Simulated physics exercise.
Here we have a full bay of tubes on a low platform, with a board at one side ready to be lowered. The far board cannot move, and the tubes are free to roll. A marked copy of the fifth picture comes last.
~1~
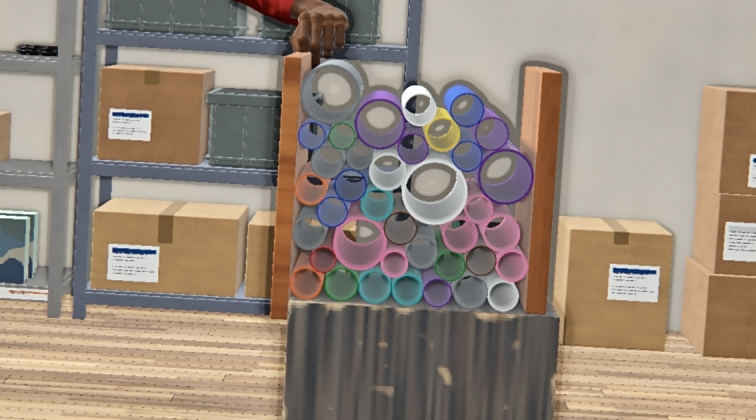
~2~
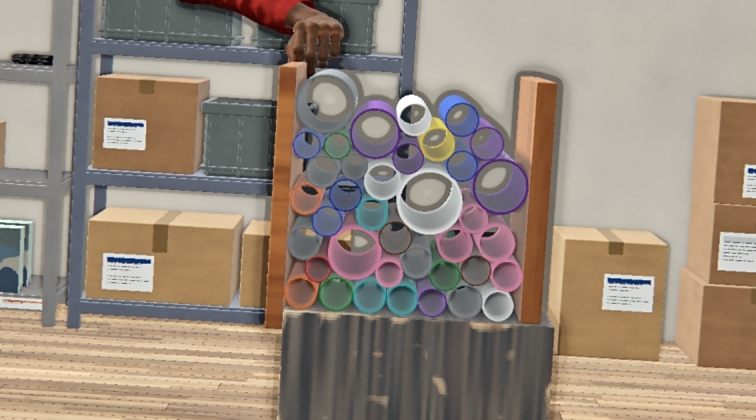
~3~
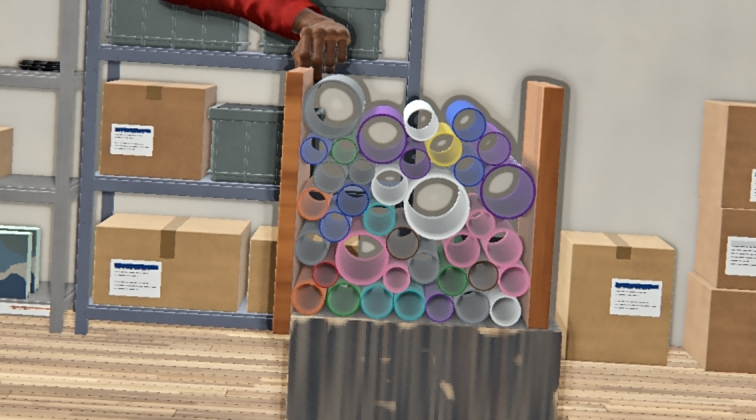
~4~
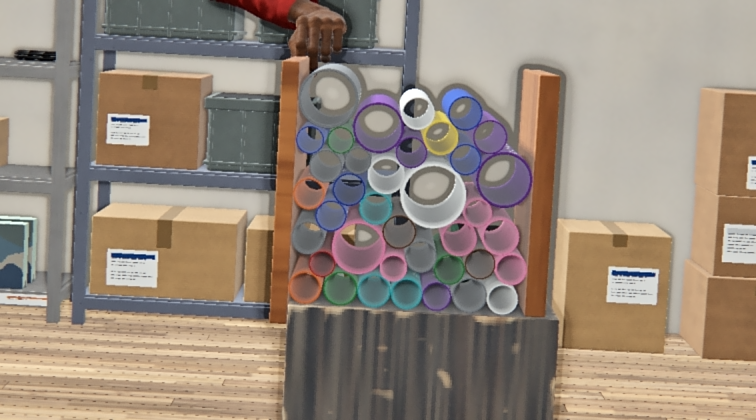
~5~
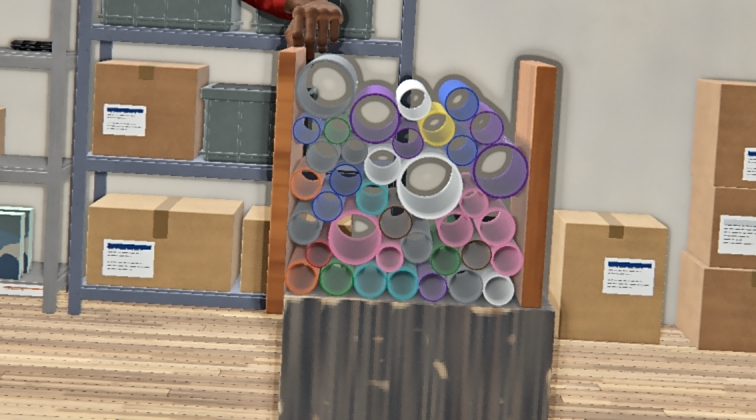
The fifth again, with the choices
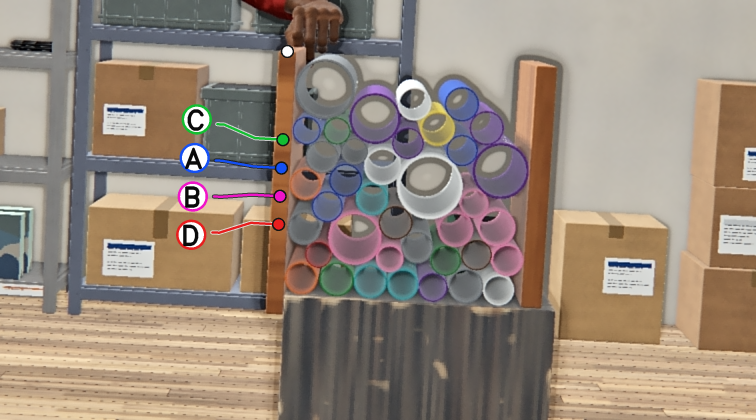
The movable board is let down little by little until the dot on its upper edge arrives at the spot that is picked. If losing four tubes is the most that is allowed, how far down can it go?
Down to B.
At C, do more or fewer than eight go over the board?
At C, fewer than eight.
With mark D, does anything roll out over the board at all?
Yes.
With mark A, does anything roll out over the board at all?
Yes, at A.
On the marked copy, A at (282, 168); B at (280, 196); C at (283, 139); D at (279, 225); the white dot at (288, 51).
With B. Early on, top of the board (293, 117).
Further on, top of the board (289, 190).
At the end, top of the board (289, 196), three out over the board.
As for the rest, A one out over the board; C one out over the board; D more than four out over the board.
